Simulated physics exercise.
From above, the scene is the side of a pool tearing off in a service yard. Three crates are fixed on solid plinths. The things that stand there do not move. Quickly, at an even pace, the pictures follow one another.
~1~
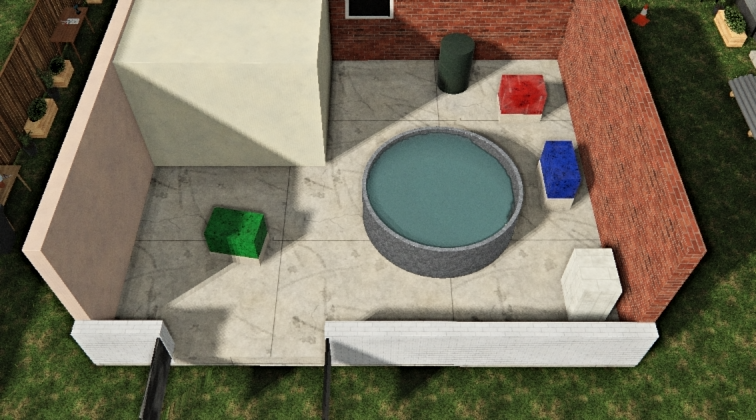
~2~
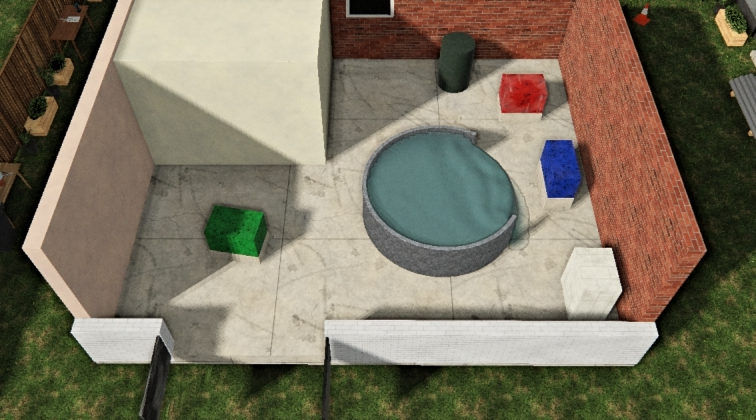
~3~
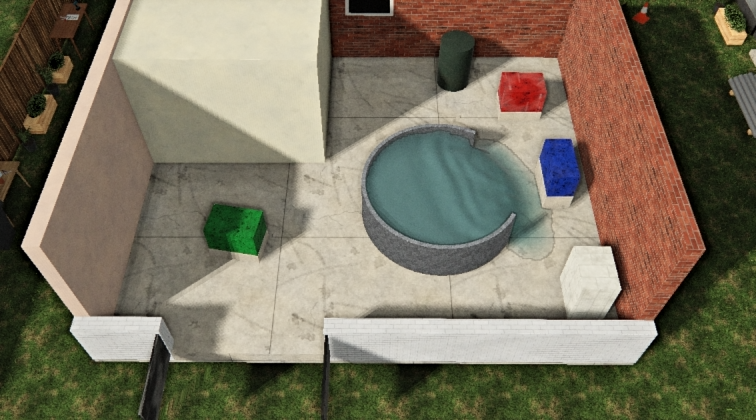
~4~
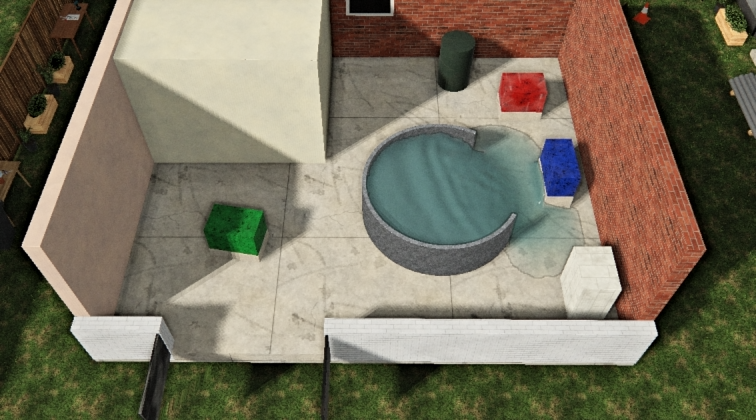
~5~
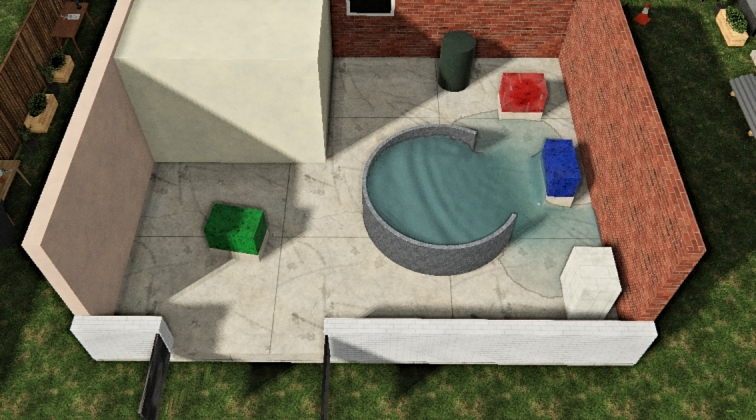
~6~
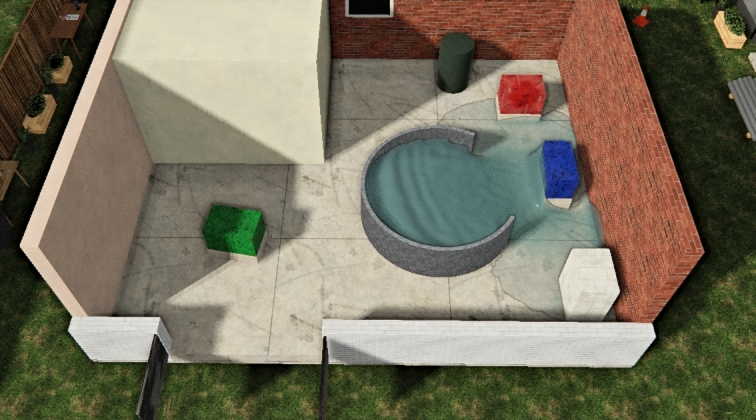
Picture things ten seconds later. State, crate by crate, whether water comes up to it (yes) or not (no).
Red crate - yes; blue crate - yes; green crate - no.
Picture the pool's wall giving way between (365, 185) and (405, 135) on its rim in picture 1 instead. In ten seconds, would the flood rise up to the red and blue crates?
My take: The red crate stays clear, while the blue crate stays clear.
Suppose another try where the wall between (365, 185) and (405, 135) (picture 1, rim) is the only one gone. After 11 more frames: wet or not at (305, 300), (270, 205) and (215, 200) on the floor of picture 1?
Order as asked: Untouched, swamped, swamped.
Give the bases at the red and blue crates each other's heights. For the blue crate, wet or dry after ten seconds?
I'd say blue gets swamped.
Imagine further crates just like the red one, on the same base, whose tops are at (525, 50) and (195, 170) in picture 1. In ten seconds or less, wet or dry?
For the first position it is reached; for the second it is missed.
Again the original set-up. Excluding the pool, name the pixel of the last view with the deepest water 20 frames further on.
Answer: (569, 187).
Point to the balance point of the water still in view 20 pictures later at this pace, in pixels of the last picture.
Centre point: Around (478, 185).
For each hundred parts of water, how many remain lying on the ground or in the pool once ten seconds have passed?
Estimate: 90 %.
A moment on, water covers 20 % of the floor; the red crate water round its plinth, the blue crate water round its plinth, the green crate not reached.
Next, water covers 35 % of the floor; the red crate water round its plinth, the blue crate water round its plinth, the green crate not reached.
Then, water covers 60 % of the floor; the red crate water round its plinth, the blue crate water round its plinth, the green crate not reached.
Later, water covers 90 % of the floor; the red crate water round its plinth, the blue crate water round its plinth, the green crate water round its plinth.
In the end, water covers 100 % of the floor; the red crate was topped, the blue crate was topped, the green crate stayed above the water.
